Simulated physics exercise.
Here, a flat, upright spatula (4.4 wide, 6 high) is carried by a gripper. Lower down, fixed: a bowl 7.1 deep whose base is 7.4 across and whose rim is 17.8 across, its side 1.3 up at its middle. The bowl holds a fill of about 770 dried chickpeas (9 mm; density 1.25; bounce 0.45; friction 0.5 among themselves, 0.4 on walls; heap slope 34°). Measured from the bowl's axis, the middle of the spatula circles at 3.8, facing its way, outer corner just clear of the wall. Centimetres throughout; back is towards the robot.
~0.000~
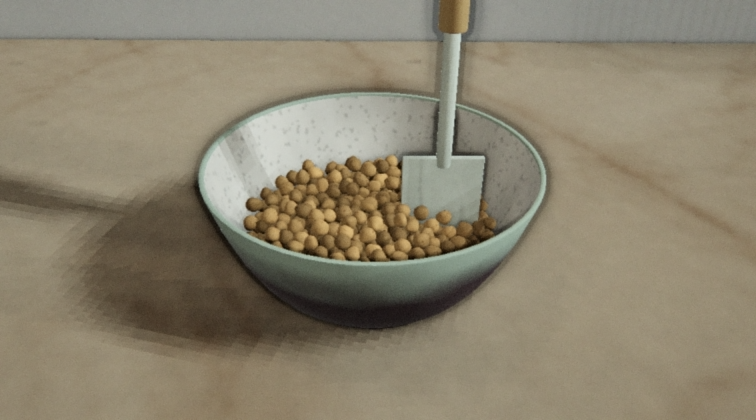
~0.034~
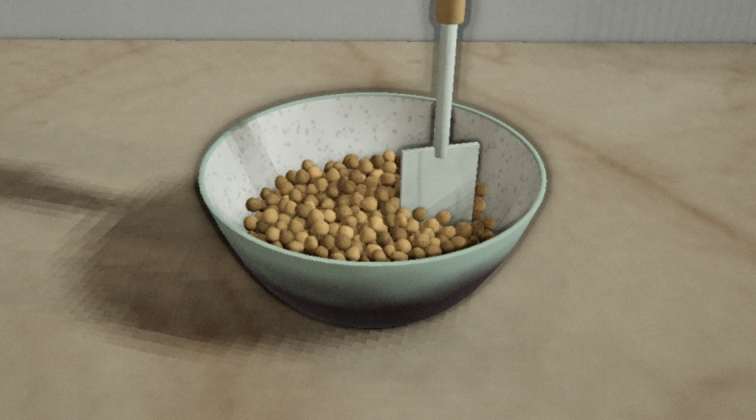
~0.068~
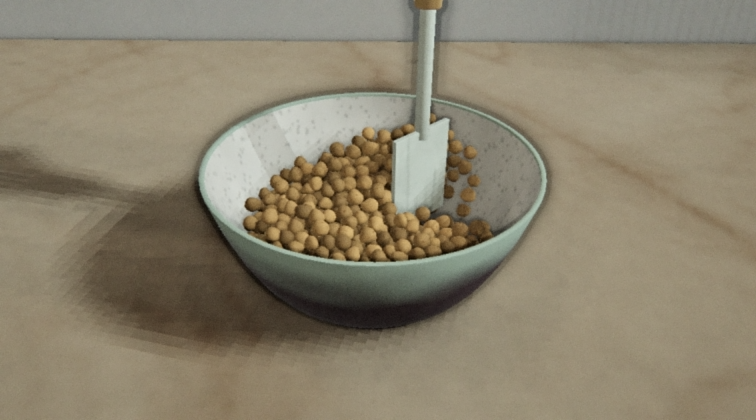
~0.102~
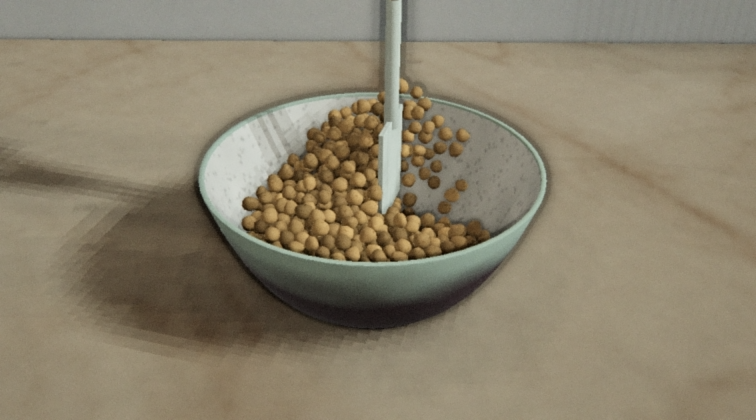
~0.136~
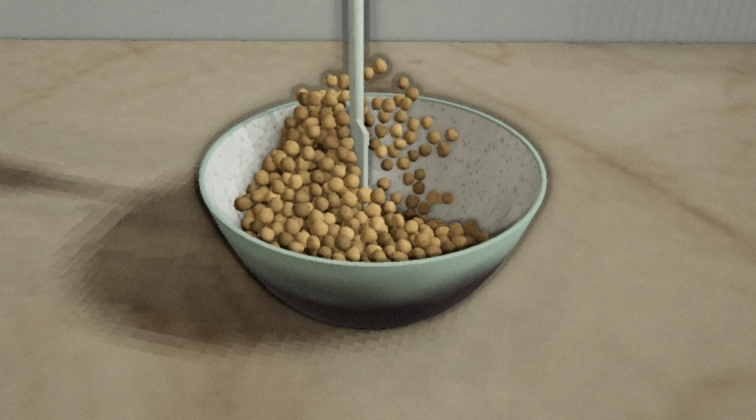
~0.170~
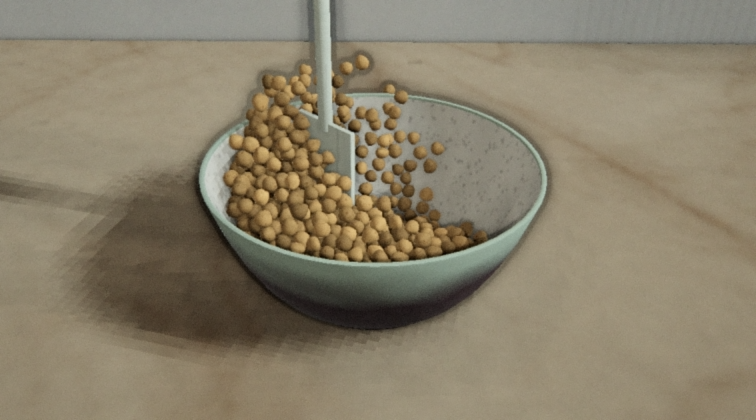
Green bowl of chickpeas on a marbled surface, an upright spatula sweeping leftward and turning, heaping them up and scattering some loose.
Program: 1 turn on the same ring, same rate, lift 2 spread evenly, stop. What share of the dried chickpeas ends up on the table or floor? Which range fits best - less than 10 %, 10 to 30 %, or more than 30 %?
The range that fits is 10 to 30 %.
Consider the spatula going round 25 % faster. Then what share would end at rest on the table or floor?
25 %.
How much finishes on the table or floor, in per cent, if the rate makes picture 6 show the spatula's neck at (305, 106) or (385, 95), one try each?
About 20 and 0 %.
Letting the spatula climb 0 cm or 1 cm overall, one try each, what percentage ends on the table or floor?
It comes to about 25 per cent and about 20 per cent.
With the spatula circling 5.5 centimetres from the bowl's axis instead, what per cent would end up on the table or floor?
It would be near 0 per cent.
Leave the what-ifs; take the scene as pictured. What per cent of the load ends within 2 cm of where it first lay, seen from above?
That comes to some 25 per cent.
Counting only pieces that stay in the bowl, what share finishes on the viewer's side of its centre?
Around 45 per cent of what the bowl keeps.
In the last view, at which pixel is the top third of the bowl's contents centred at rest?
Roughly pixel (417, 202).
After 0.26 s, 218° round, highest piece 11 above the table; 720 in the bowl, 6 on the table or floor, 40 in flight or on the tool.
After 0.35 s, 301° round, highest piece 10 above the table; 661 in the bowl, 40 on the table or floor, 65 in flight or on the tool.
After 0.60 s, 0° round, highest piece 7 above the table; 628 in the bowl, 136 on the table or floor, 2 in flight or on the tool.
After 1.30 s, 0° round, highest piece 6 above the table; 628 in the bowl, 138 on the table or floor.
At rest, 628 in the bowl, 138 on the table or floor. That is 18 % on the table or floor.
